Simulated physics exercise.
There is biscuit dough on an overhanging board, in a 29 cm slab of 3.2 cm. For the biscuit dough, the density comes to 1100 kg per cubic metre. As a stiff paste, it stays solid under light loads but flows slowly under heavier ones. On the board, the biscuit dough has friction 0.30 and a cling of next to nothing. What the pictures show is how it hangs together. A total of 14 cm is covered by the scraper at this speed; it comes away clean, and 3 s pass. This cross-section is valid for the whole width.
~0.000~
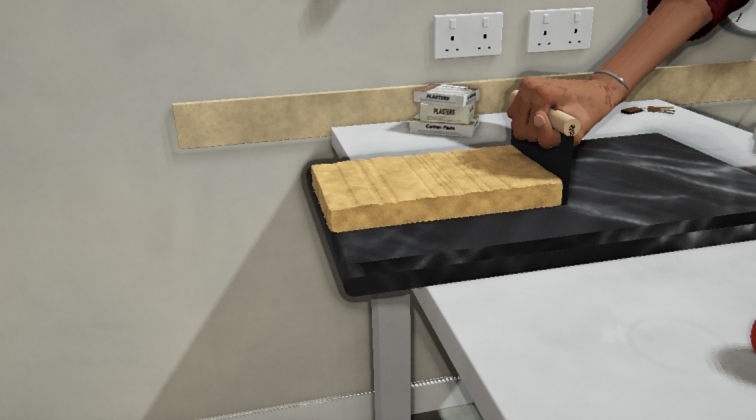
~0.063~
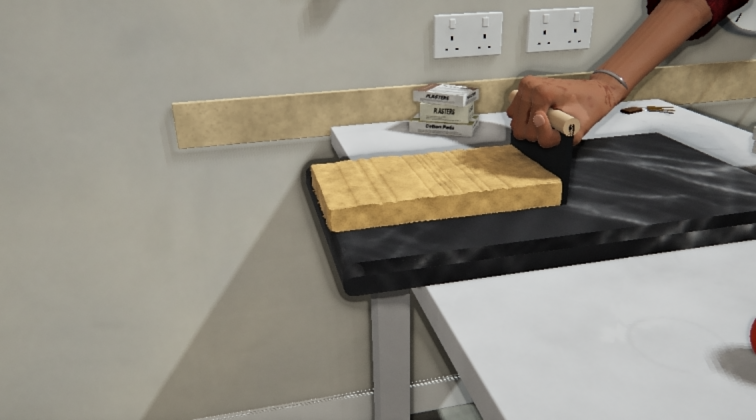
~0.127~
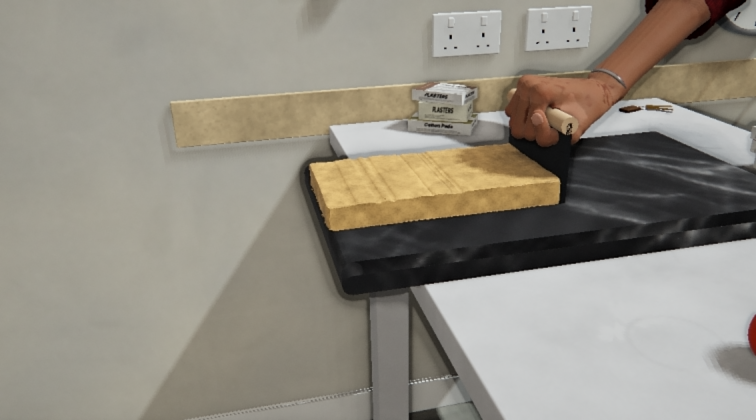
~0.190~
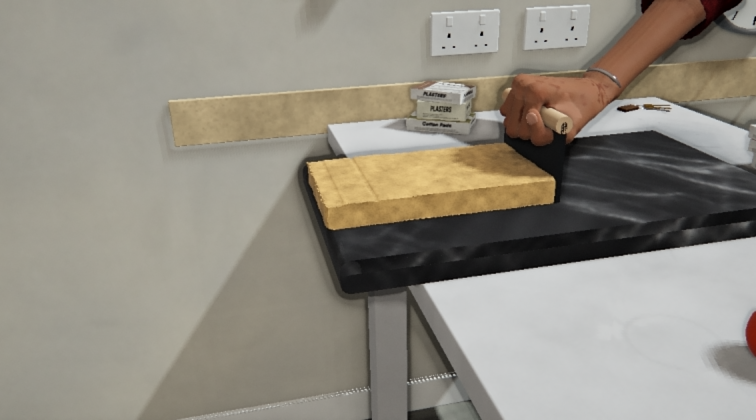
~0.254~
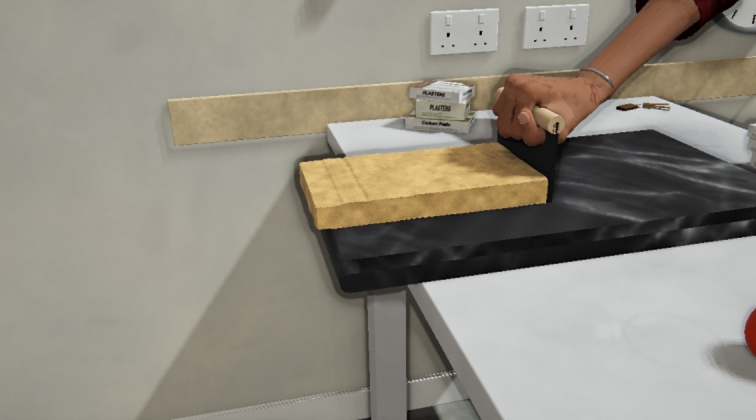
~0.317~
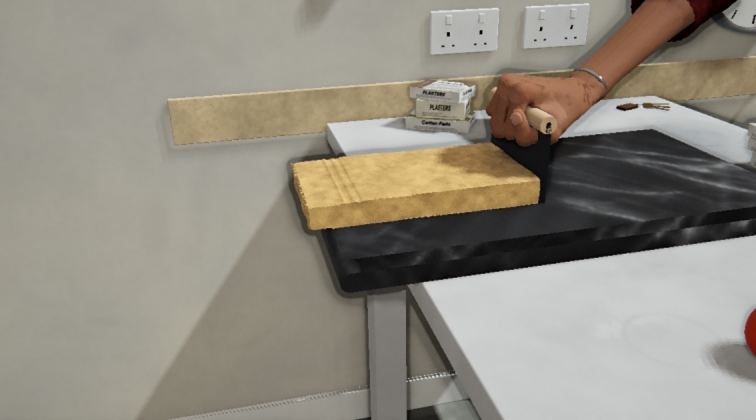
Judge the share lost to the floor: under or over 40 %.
Lab note: Share on floor in excess of 40 percent.
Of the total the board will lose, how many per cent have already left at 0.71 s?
Around 60 per cent.
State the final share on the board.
On the board, some 50 %.
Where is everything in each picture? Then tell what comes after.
In the first picture, foot of the scraper at (561, 205), not yet moved; front end of the biscuit dough at (330, 214).
In the second picture, foot of the scraper at (561, 205), not yet moved; front end of the biscuit dough at (329, 213).
In the third picture, foot of the scraper at (559, 204), not yet moved; front end of the biscuit dough at (328, 212).
In the fourth picture, foot of the scraper at (554, 203), moved 5 mm; front end of the biscuit dough at (325, 211).
In the fifth picture, foot of the scraper at (546, 203), moved 1.5 cm; front end of the biscuit dough at (315, 212), 4 % of it past the edge, in one piece.
In the sixth picture, foot of the scraper at (539, 204), moved 2.4 cm; front end of the biscuit dough at (307, 213), 7 % of it past the edge, in one piece.
By 0.71 s, 71 % lies on the board and 0 % has fallen.
By 1.18 s, 51 % lies on the board and 0 % has fallen.
By 1.65 s, 51 % lies on the board and 47 % has fallen.
By 2.12 s, 51 % lies on the board and 47 % has fallen.
By 4.12 s, at the end, 51 % lies on the board and 47 % has fallen.
